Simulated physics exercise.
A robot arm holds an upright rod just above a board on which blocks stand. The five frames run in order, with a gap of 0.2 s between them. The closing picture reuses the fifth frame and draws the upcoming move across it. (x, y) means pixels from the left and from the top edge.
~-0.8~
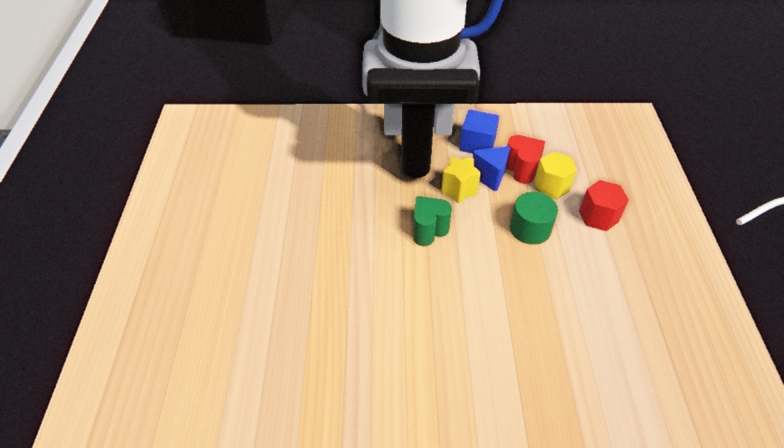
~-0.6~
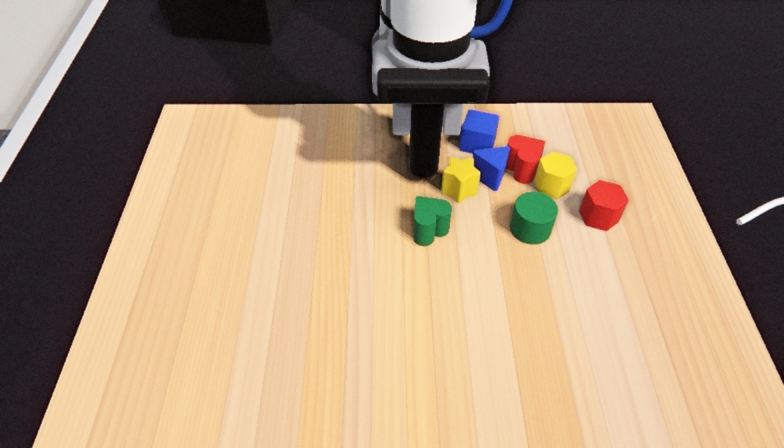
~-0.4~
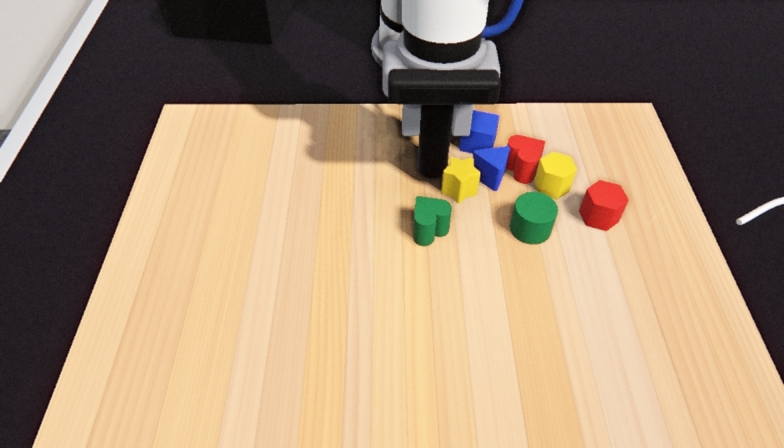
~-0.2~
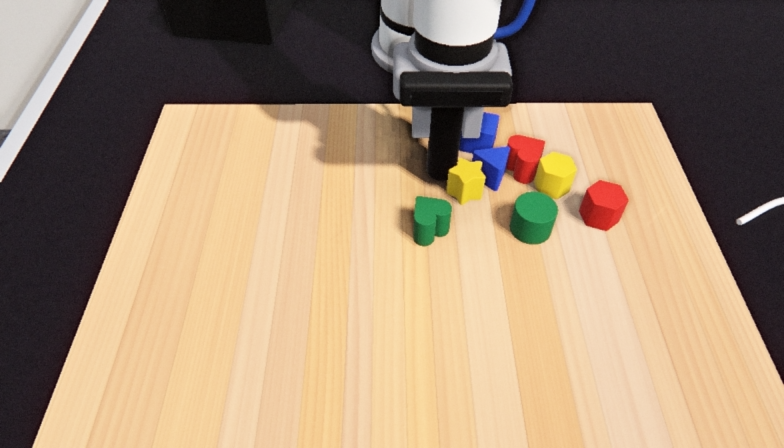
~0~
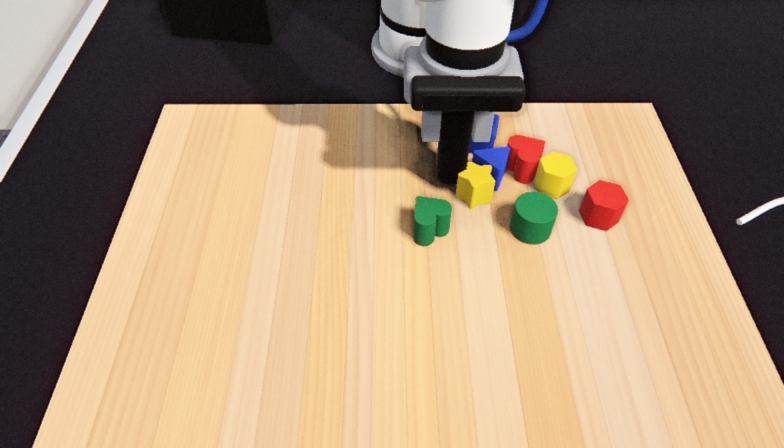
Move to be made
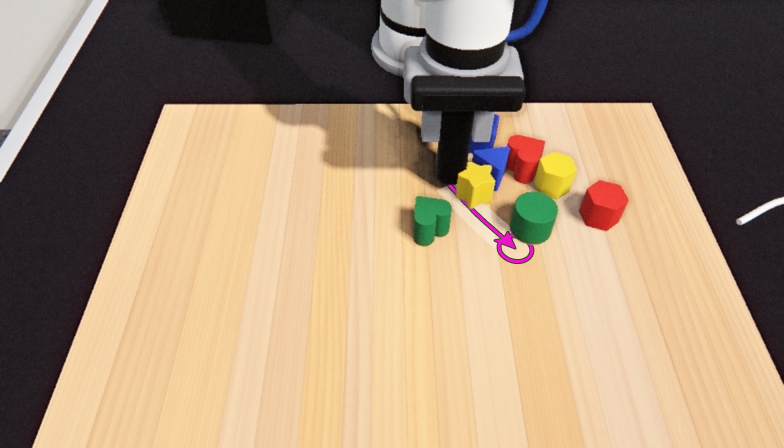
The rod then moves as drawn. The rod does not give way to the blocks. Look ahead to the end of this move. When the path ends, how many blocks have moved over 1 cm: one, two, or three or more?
Blocks moved: Two.
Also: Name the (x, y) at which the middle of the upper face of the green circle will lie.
The top centre is at (581, 214).
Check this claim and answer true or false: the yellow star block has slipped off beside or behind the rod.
That claim is true.
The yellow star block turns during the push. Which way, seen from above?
From the top, the block rotates counterclockwise.
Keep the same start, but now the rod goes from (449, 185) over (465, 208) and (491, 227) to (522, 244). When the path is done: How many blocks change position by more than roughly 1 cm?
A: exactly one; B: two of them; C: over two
B - two of them.
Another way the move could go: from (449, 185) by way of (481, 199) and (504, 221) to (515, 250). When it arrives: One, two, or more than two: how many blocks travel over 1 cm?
My forecast: 2.
The line goes from (449, 185) over (468, 206) and (490, 227) to (515, 248).
The first path, step by step. One third of the way, rod at (470, 198); yellow star block at (502, 191), turned 15° anticlockwise.
Two thirds of the way, rod at (492, 218); yellow star block at (524, 200), turned 45° anticlockwise; green circle at (560, 213).
At the end, rod at (518, 240); yellow star block at (540, 210), turned 75° anticlockwise; blue triangle unmoved; green circle at (581, 214).
